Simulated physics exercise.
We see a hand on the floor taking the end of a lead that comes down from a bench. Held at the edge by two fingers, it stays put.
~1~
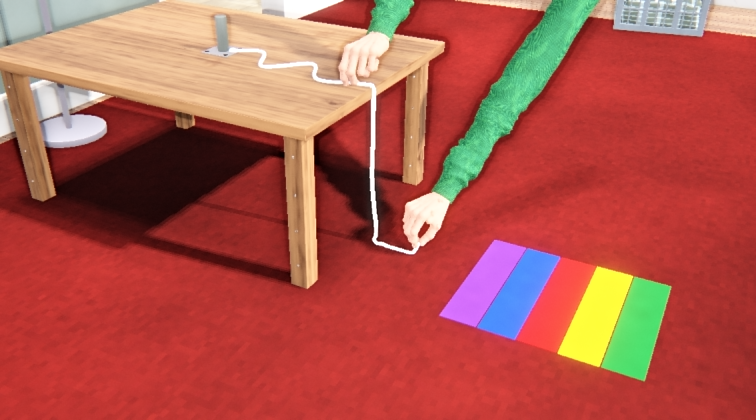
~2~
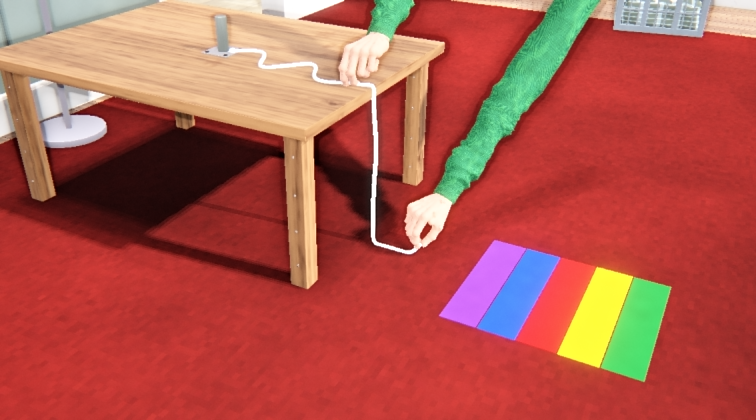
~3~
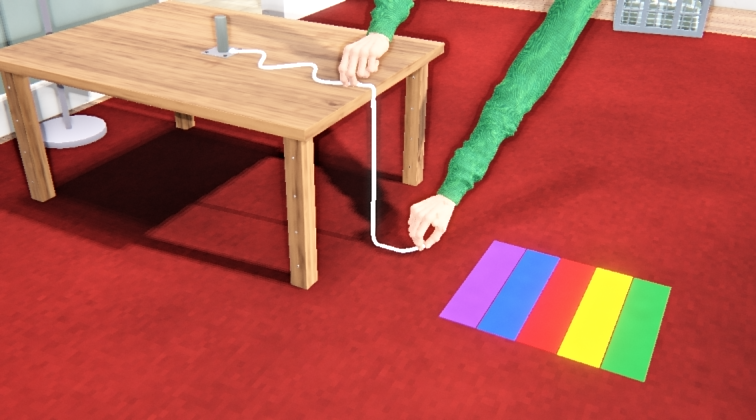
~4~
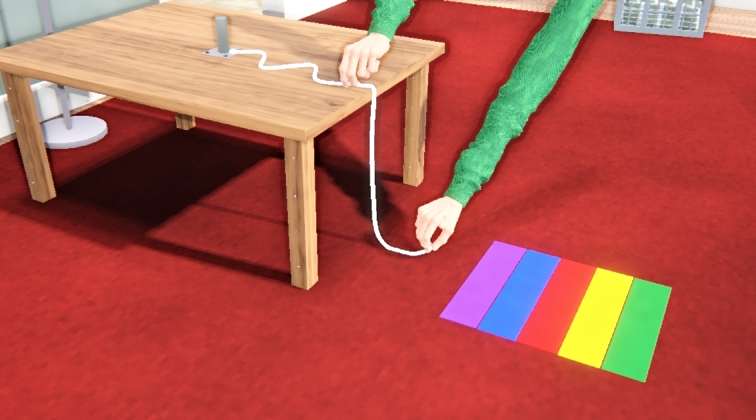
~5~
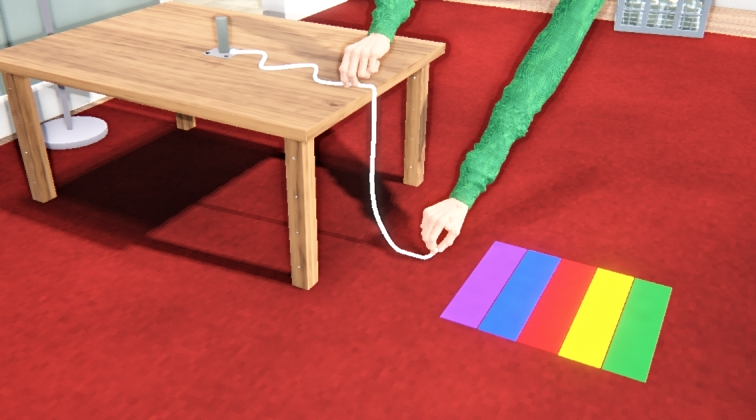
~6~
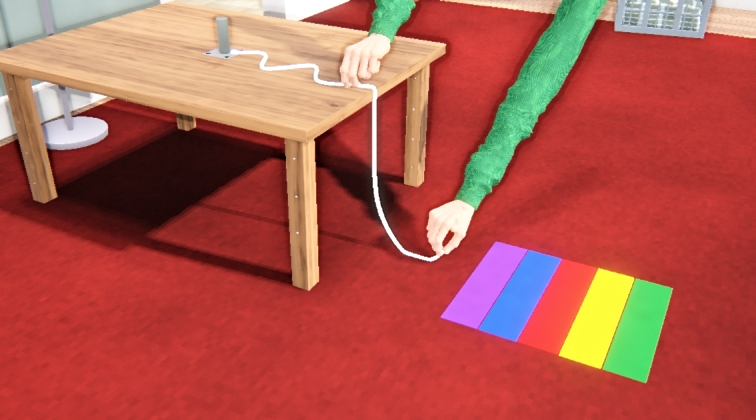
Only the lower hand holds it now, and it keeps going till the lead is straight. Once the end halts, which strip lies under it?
The yellow strip lies under it.
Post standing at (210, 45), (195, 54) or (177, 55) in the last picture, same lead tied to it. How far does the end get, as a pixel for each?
About (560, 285), then (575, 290), then (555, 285).
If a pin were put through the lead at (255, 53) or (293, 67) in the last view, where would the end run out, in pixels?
(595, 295); (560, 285).
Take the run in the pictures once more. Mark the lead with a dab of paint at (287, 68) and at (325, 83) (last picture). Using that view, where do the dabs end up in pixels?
You'll find the first mark at (314, 73) and the second mark at (383, 99).
Early on, end near (547, 281); over red.
Midway, end near (584, 291); over yellow.
At the end of the slack, end near (605, 297); over yellow. The yellow one.
